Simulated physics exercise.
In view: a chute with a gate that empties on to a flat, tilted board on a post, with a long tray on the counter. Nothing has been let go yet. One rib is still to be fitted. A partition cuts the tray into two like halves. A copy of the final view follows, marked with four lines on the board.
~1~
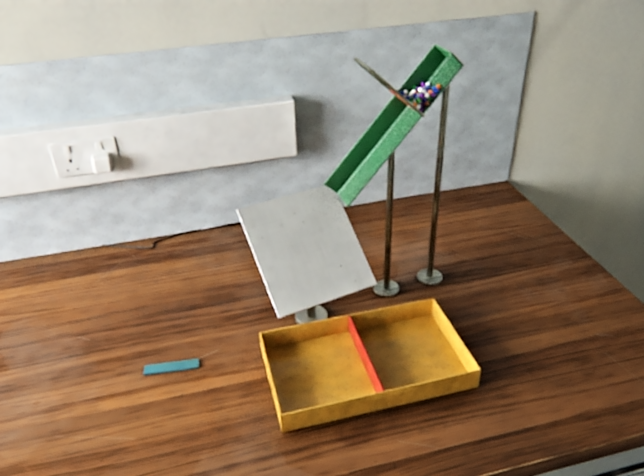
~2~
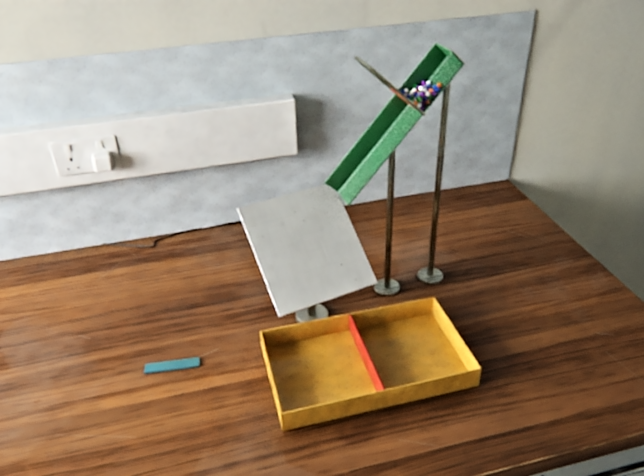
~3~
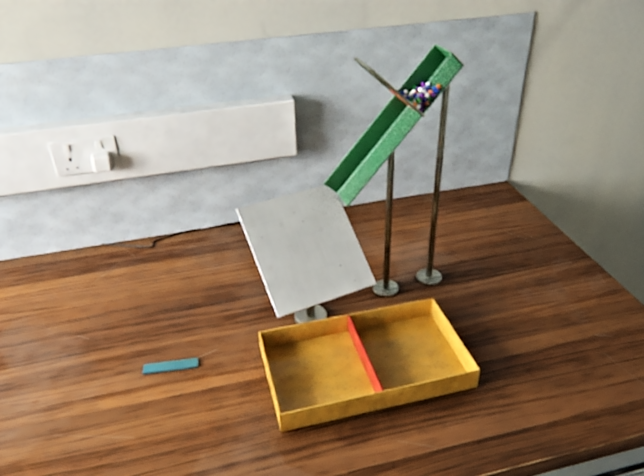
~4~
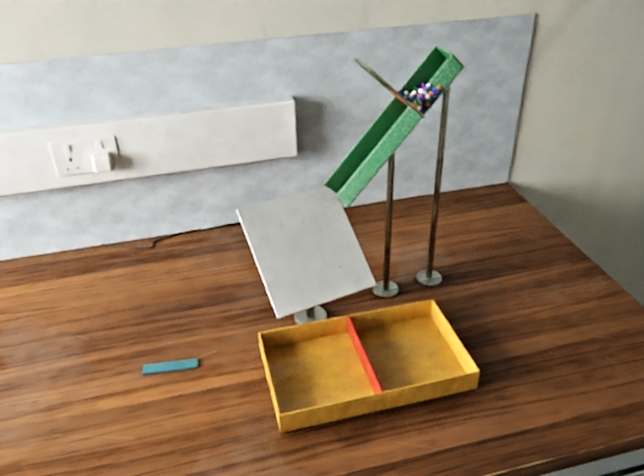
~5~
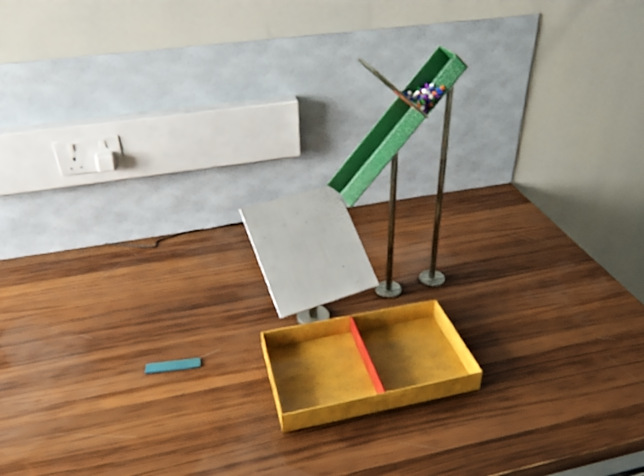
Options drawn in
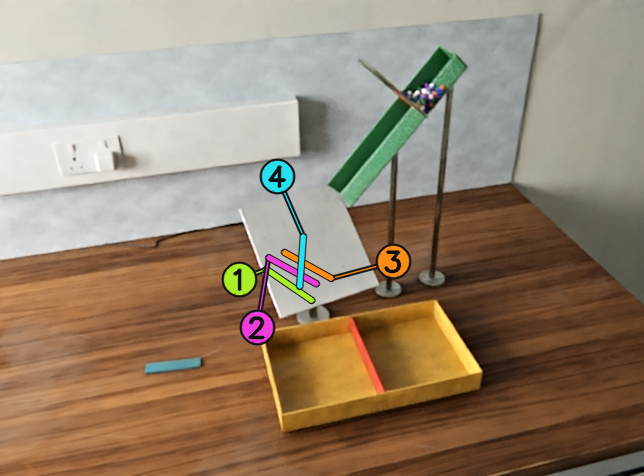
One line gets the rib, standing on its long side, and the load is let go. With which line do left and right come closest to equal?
Best: 2.
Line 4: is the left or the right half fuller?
Left.
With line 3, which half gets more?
The right half.
On the marked copy, line 1 from (266, 269) to (311, 300); line 2 from (268, 257) to (316, 283); line 3 from (284, 252) to (331, 278); line 4 from (303, 236) to (299, 286).
With 1, of what is caught, the larger part in the left half, about a tenth in the right.
With 2, of what is caught, roughly two thirds in the left half, roughly a third in the right.
With 3, of what is caught, about a tenth in the left half, the larger part in the right.
With 4, of what is caught, almost all in the left half, about a tenth in the right.
